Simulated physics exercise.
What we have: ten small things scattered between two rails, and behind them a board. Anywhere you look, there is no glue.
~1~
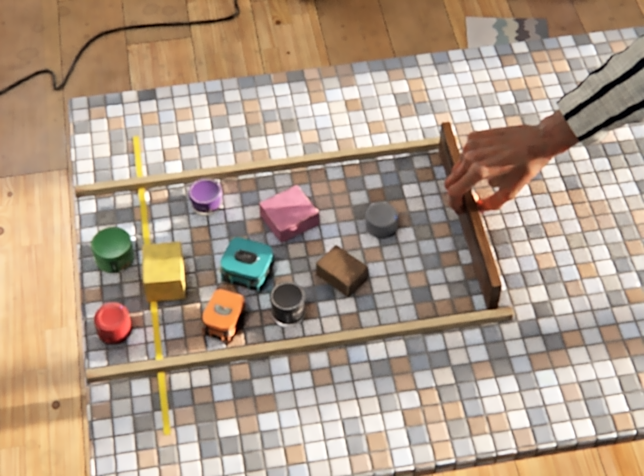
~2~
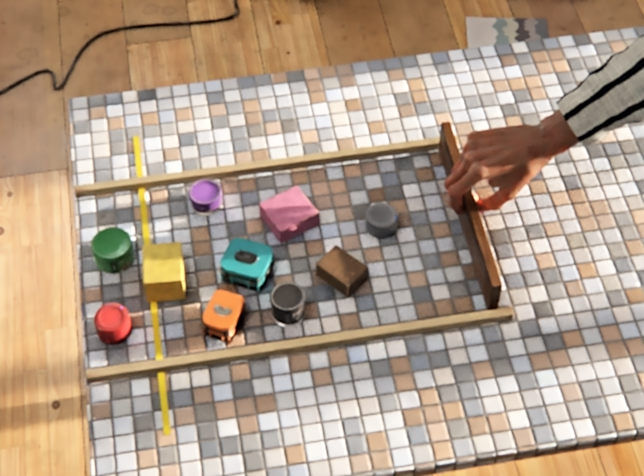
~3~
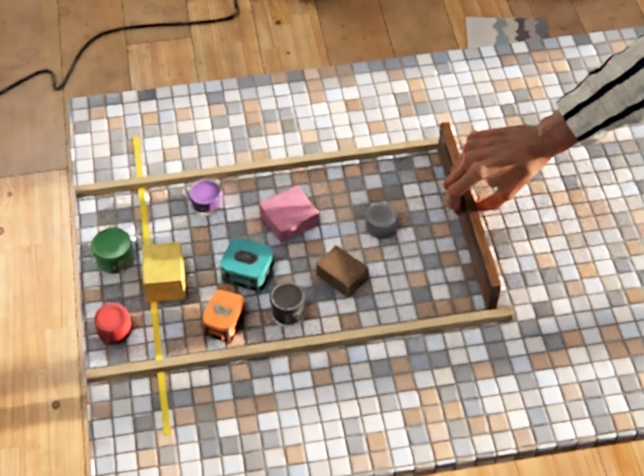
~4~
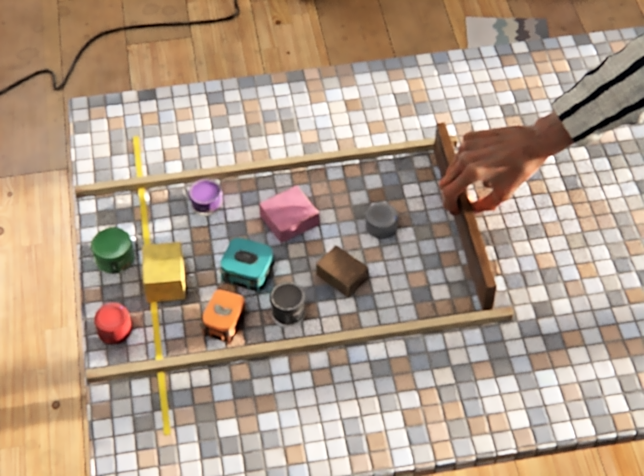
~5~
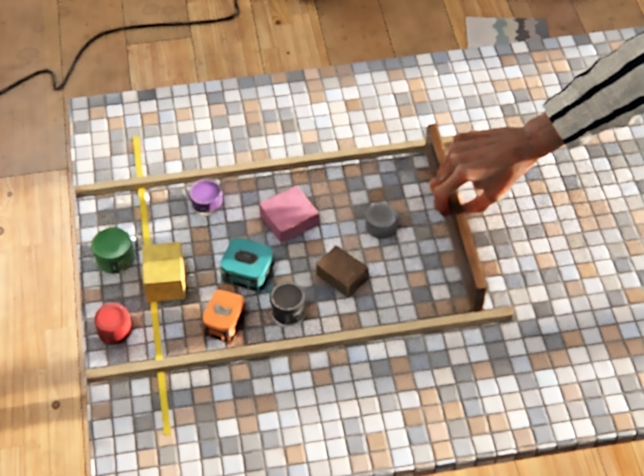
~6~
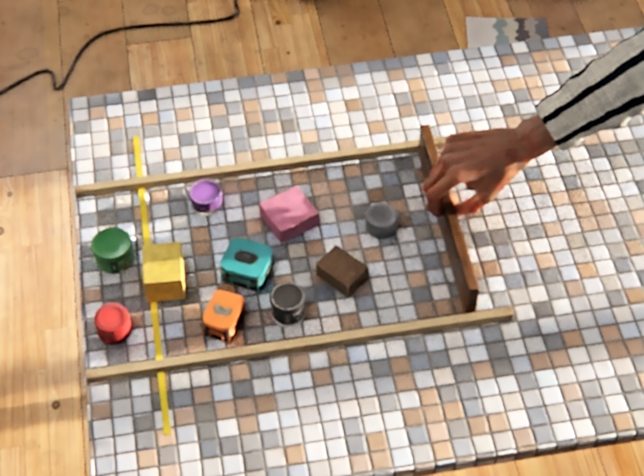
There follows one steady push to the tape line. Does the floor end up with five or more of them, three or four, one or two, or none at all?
A couple at most slip off, not zero.
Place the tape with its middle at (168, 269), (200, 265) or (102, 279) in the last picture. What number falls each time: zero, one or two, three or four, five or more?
First 1 or 2, then not one, then at least five.
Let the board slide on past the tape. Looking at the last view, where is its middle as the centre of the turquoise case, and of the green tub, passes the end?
Middle approx. at (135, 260), then approx. at (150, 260).
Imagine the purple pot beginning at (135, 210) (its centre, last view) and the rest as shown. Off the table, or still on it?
From that start, the object then is safe.
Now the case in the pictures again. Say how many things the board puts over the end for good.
Tally: 2.
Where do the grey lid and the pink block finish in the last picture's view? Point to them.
Around (133, 260) and around (123, 229).
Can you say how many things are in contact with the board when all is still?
The number is 5.
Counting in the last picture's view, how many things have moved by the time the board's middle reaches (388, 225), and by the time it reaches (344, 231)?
Counts: 1 and 2.
Soon after, none off yet; red lid at rest near (113, 324); green tub at rest near (113, 250); yellow block at rest near (164, 272).
At rest, the number that fall off is one or two; fallen, yellow block and red lid.
